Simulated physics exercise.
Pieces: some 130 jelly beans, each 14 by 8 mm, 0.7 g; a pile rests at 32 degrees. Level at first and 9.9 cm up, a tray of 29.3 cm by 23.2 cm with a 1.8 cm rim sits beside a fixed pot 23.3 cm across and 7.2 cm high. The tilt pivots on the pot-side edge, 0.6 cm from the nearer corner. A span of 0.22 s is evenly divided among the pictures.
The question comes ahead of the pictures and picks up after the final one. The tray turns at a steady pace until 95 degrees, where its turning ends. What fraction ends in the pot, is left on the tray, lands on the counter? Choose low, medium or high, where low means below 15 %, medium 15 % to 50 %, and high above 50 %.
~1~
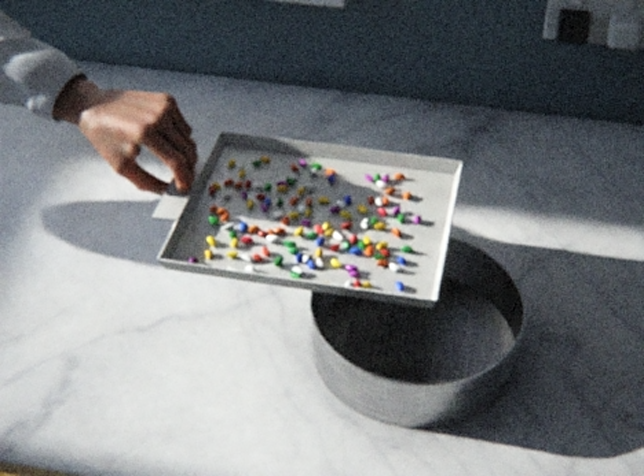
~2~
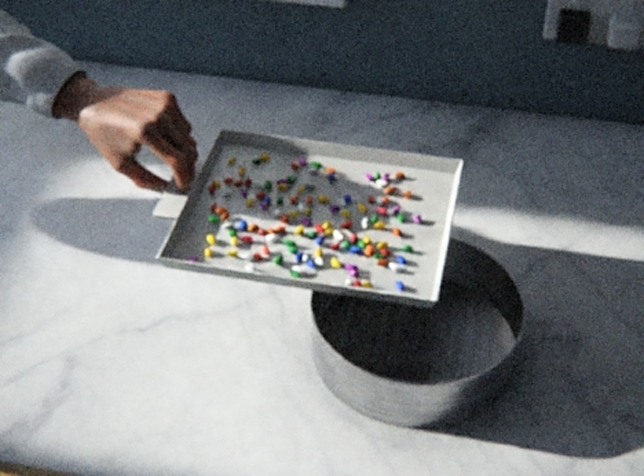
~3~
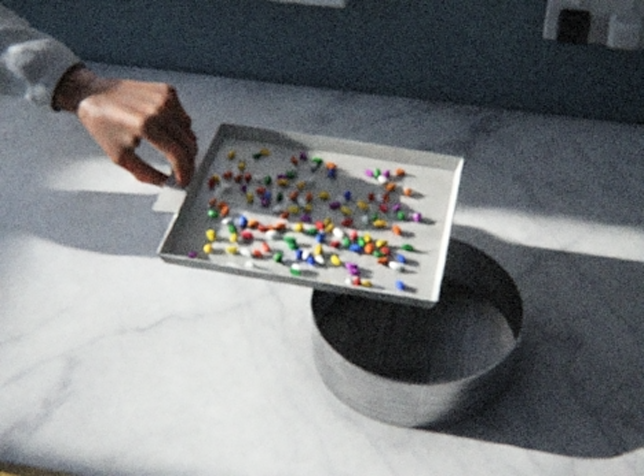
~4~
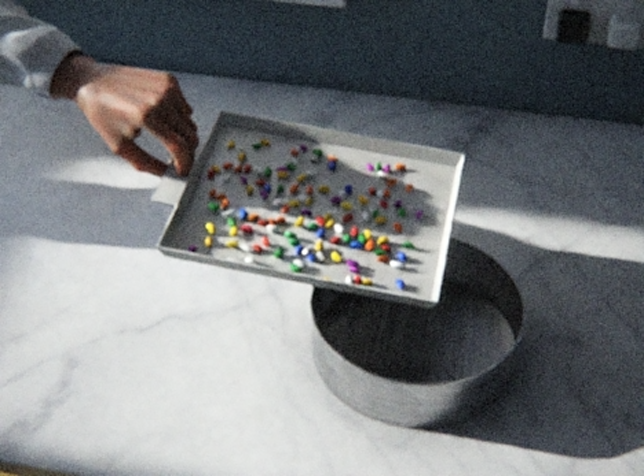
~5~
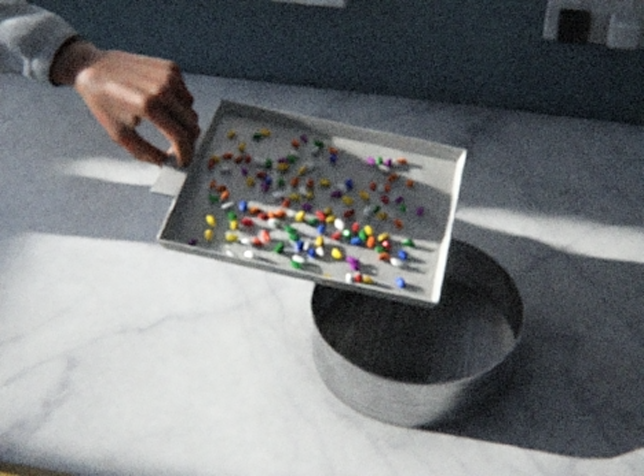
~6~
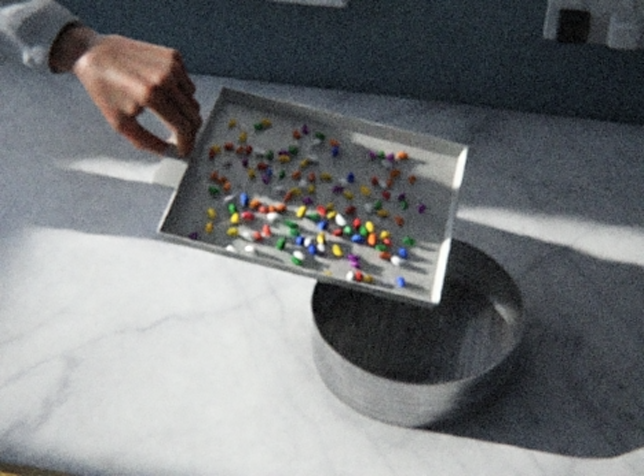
Shares - pot: High, tray: Low, counter: Low.
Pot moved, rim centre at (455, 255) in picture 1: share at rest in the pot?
The share would be some 5 per cent.
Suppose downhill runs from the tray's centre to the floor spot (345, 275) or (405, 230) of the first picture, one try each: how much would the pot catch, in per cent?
Roughly 95 per cent on the first try and 55 per cent on the second.
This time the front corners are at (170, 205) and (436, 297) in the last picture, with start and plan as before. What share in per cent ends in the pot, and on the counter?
In the pot: 60 per cent; on the counter: 40 per cent.
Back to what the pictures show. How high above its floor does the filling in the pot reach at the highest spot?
Some 2.5 cm.
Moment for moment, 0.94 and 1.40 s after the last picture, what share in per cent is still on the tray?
Estimates: 45; 0.
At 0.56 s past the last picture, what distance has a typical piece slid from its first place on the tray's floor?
Displacement on the tray: About 12 cm.
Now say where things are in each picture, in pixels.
Tray tilt 0 degrees, front corners at (164, 256) and (432, 295); middle of the pieces at (306, 222); pot at (418, 302), in the first frame.
Tray tilt 1 degrees, front corners at (164, 255) and (432, 296); middle of the pieces at (306, 221), in the second frame.
Tray tilt 2 degrees, front corners at (164, 251) and (432, 296); middle of the pieces at (306, 218), in the third frame.
Tray tilt 5 degrees, front corners at (164, 244) and (433, 296), lowest corner right front; middle of the pieces at (306, 212), in the fourth frame.
Tray tilt 8 degrees, front corners at (164, 237) and (434, 297), lowest corner right front; middle of the pieces at (307, 206), in the fifth frame.
Tray tilt 11 degrees, front corners at (164, 230) and (434, 298), lowest corner right front; middle of the pieces at (308, 201); pot at (418, 302), in the sixth frame.
Then, 0.56 s after the last picture, tilt 51 degrees; the tray holds 100 %, the pot 0 %.
Then, 0.94 s after the last picture, tilt 77 degrees; the tray holds 45 %, the pot 55 %.
Then, 1.40 s after the last picture, tilt 95 degrees; the tray holds 0 %, the pot 100 %.
In the end, pot 100 %, tray 0 %, counter 0 %.
